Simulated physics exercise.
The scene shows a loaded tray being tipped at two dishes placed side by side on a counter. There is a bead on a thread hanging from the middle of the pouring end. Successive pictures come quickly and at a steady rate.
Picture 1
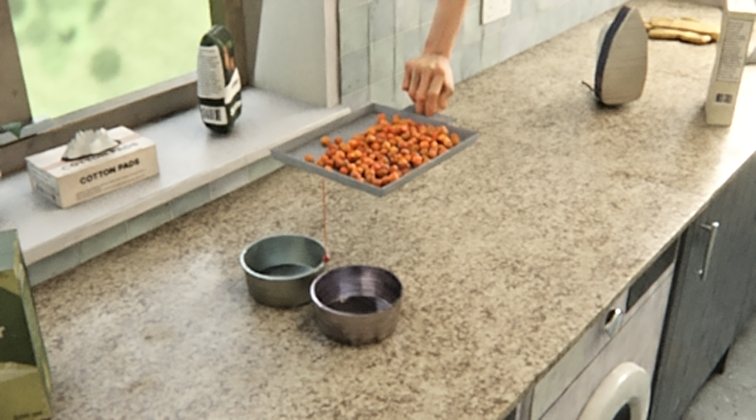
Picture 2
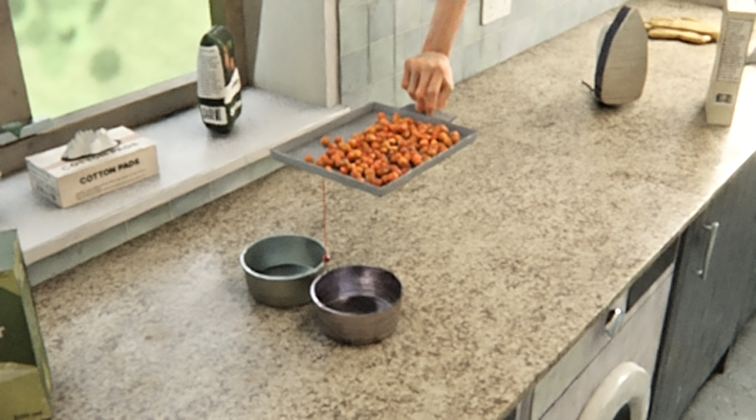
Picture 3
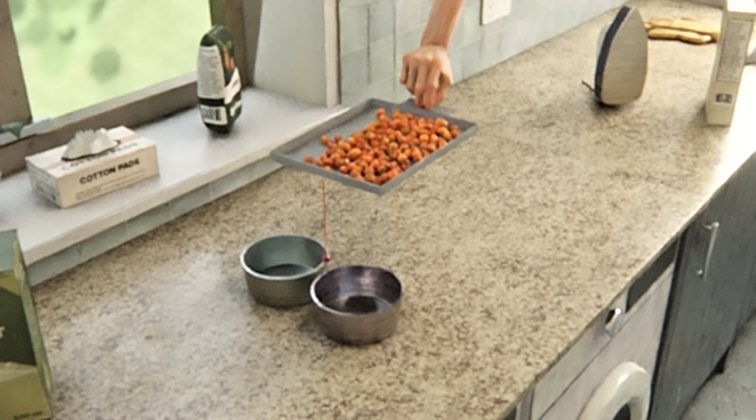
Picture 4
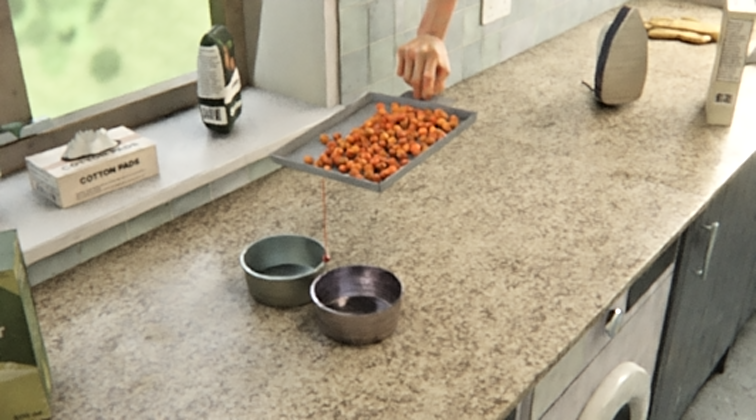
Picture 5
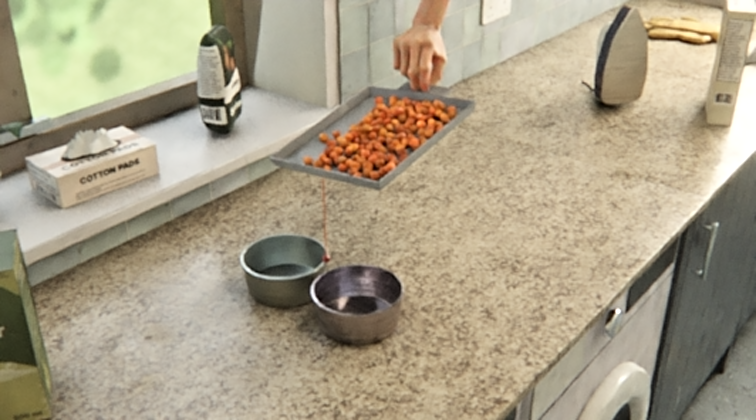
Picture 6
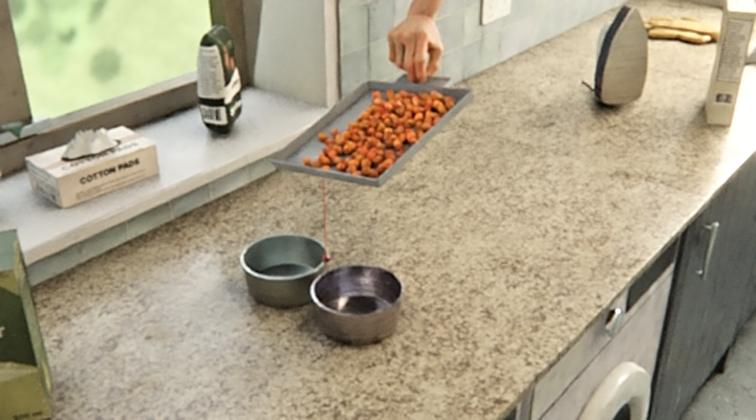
A hand holding the far end of a shallow grey tray heaped with orange-brown coated peanuts gradually raises that end, tilting the tray toward its near left corner while the peanuts stay on it. A small red bead hangs on a thread from the near edge, above a grey-green dish and a darker purplish one. The fixed, elevated view shows a speckled beige kitchen counter, with a cotton pads box and dark bottle on the windowsill at left and an iron at right.
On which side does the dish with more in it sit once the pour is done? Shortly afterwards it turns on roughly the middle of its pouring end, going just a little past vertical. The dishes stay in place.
On the left side.
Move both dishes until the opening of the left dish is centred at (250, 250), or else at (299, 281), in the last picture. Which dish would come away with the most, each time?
In order of the tries: The dish on the left side, then the dish on the left side.
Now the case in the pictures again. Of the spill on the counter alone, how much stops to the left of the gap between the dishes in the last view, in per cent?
Around 100 per cent, give or take.
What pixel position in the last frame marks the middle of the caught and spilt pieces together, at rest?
I'd mark it at roughly (278, 287).
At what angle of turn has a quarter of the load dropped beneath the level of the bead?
It is at around 115 degrees by then.
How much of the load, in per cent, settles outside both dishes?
I'd say around 40 per cent.
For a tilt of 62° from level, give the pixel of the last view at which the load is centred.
Roughly at (321, 129).
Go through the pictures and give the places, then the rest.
The first frame shows corners of the pouring end at (273, 149) and (381, 187), level; middle of the load at (385, 147), coated peanuts; left dish at (255, 286); right dish at (329, 322); bead on its thread at (326, 259).
The second frame shows corners of the pouring end at (273, 149) and (381, 187), level; middle of the load at (385, 146).
The third frame shows corners of the pouring end at (273, 151) and (380, 185), tipped barely, lowest at the left corner; middle of the load at (384, 143).
The fourth frame shows corners of the pouring end at (273, 154) and (379, 183), tipped a little, lowest at the left corner; middle of the load at (383, 138).
The fifth frame shows corners of the pouring end at (272, 156) and (378, 180), tipped a little, lowest at the left corner; middle of the load at (382, 133).
The sixth frame shows corners of the pouring end at (272, 159) and (376, 178), tipped clearly, lowest at the left corner; middle of the load at (380, 129); left dish at (255, 286); right dish at (329, 322).
Soon, tray tipped steeply; nearly all on the tray; a stray few in the left dish; a stray few outside both; a stray few in the air.
A while on, tray tipped past a quarter turn; nearly all on the tray; a stray few in the left dish; a stray few outside both; a stray few in the air.
Towards the end, tray tipped past a quarter turn; a stray few in the right dish; about two thirds in the left dish; about a third outside both.
Finally, tray tipped past a quarter turn; a stray few in the right dish; about two thirds in the left dish; about a third outside both.
